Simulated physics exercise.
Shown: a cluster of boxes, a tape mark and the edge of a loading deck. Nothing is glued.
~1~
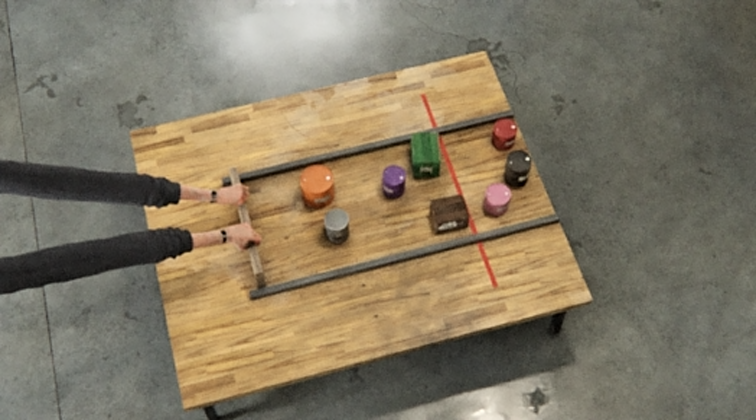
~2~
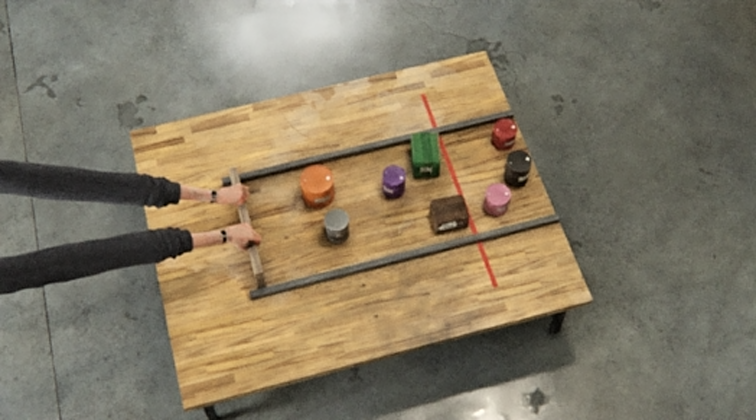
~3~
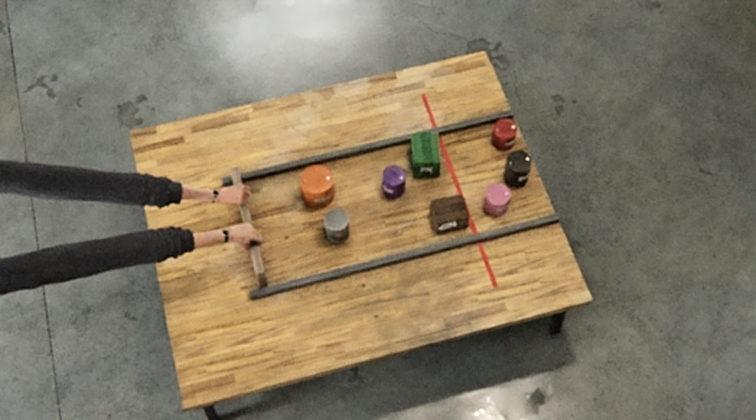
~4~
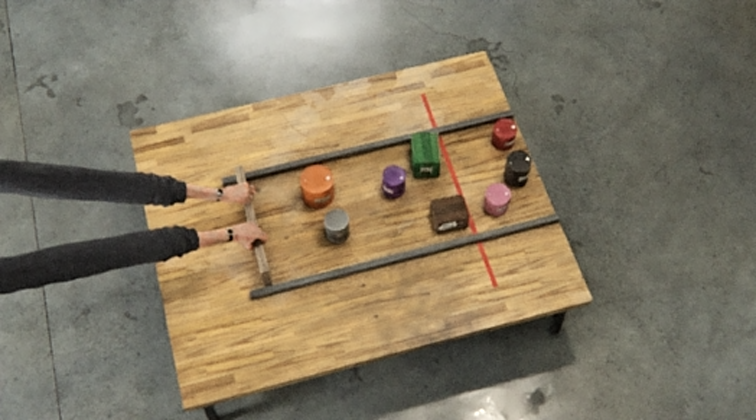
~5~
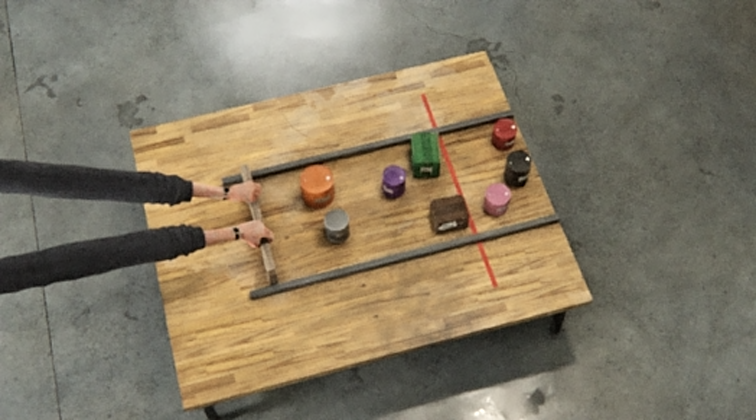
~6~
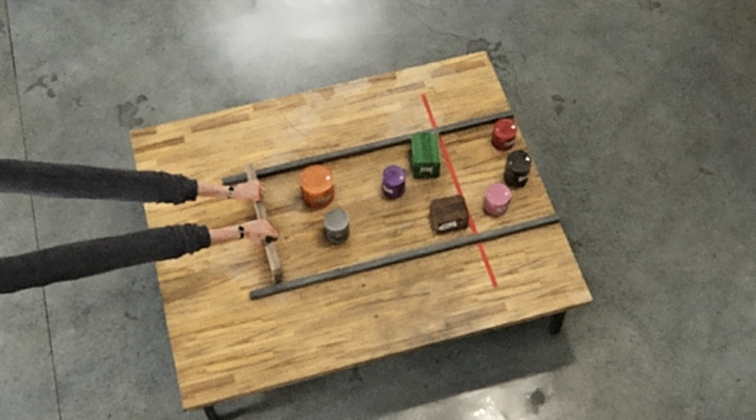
The clip shows two hands holding a wooden bar between dark rails on a wooden table and pushing it slightly to the right, while the coloured canisters and boxes around a red line stay still.
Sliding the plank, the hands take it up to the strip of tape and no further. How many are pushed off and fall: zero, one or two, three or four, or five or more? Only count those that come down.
Seems the ones that don't stay up number none, for sure.
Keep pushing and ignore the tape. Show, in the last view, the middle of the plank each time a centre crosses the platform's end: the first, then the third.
I'd put it close to (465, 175) and later close to (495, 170).
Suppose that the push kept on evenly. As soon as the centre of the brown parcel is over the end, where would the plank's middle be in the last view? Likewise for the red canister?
Approx. (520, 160) / approx. (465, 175) for the other.
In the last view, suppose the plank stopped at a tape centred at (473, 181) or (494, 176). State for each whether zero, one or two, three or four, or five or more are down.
One after another: One to two; just one or two.
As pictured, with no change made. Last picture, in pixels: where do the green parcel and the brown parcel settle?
First object about (486, 134); second object about (495, 209).
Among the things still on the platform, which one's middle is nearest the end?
That would be the red canister.
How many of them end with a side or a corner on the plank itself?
It ends up touching 2.
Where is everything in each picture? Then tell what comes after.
The first picture shows red canister (504, 135); black canister (518, 169); pink canister (497, 199); plank (247, 227); tape (457, 185).
The second picture shows black canister (518, 169); orange canister (318, 187).
The third picture shows pink canister (497, 200); grey pail (337, 227).
The fourth picture shows red canister (504, 135); purple canister (394, 182).
The fifth picture shows black canister (518, 169); green parcel (426, 155).
The sixth picture shows red canister (504, 135); black canister (518, 169); pink canister (497, 200); plank (264, 223); tape (457, 185).
Soon after, none off yet; red canister at rest near (504, 135); black canister at rest near (518, 169); pink canister at rest near (497, 200).
At rest, the number that fall off is zero.
